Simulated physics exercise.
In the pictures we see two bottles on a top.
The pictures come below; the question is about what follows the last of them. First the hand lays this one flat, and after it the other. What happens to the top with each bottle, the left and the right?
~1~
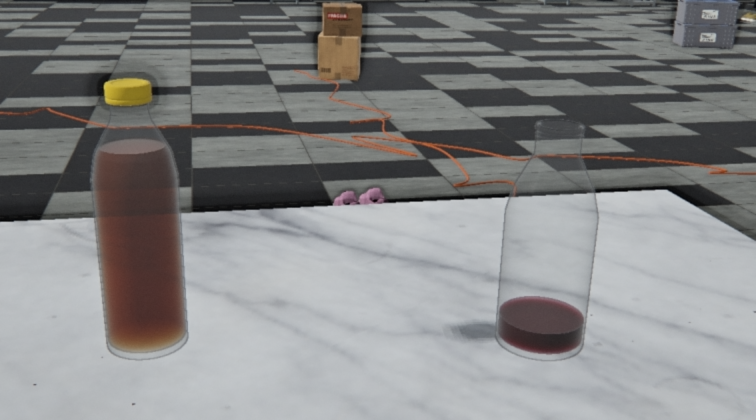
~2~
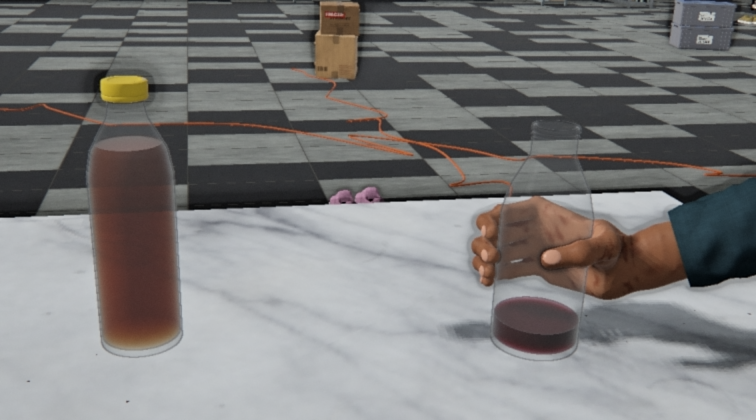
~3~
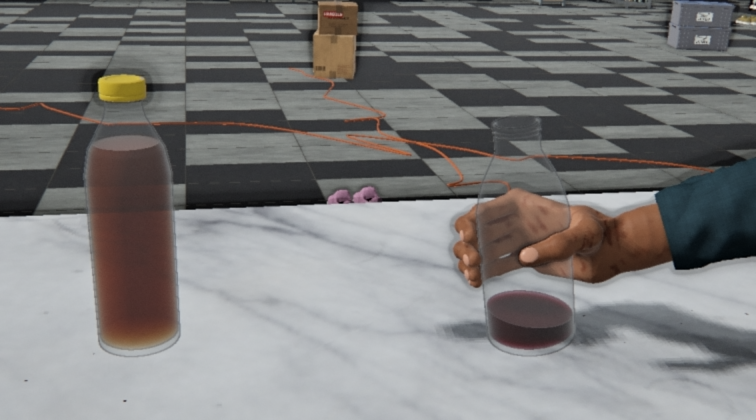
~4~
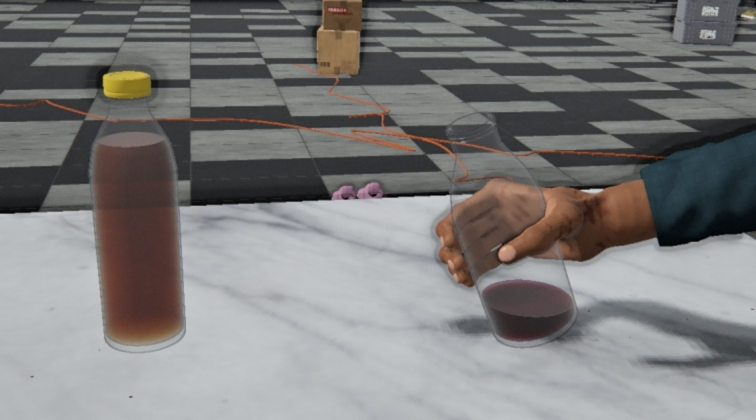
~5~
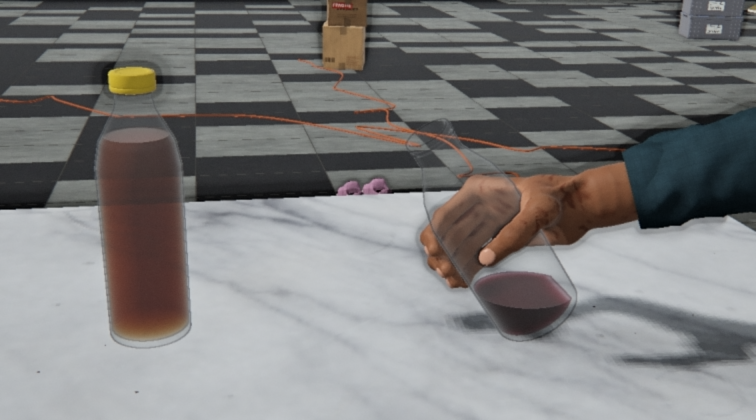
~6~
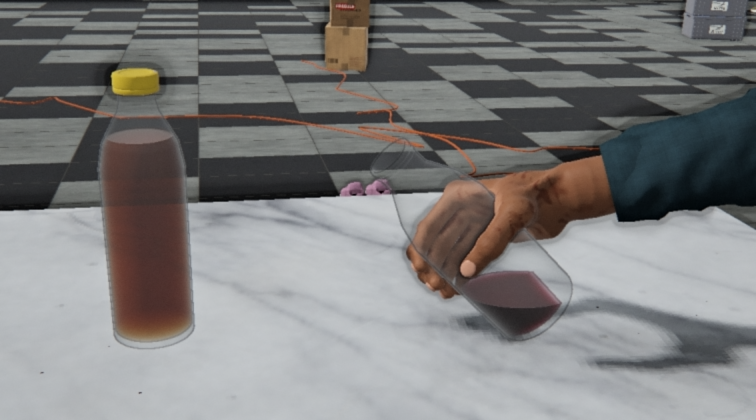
Here is how it goes. Left bottle: The top stays dry. Right bottle: The top stays dry.
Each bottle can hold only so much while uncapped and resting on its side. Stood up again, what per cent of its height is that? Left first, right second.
Fill limits, first then second: 24 % and 18 %.
Shortly, the right bottle is nearly down; right bottle, no leak.
Then, the right bottle lies flat; right bottle, no leak.
At the finish, both lie flat; right bottle, no leak; left bottle, no leak.
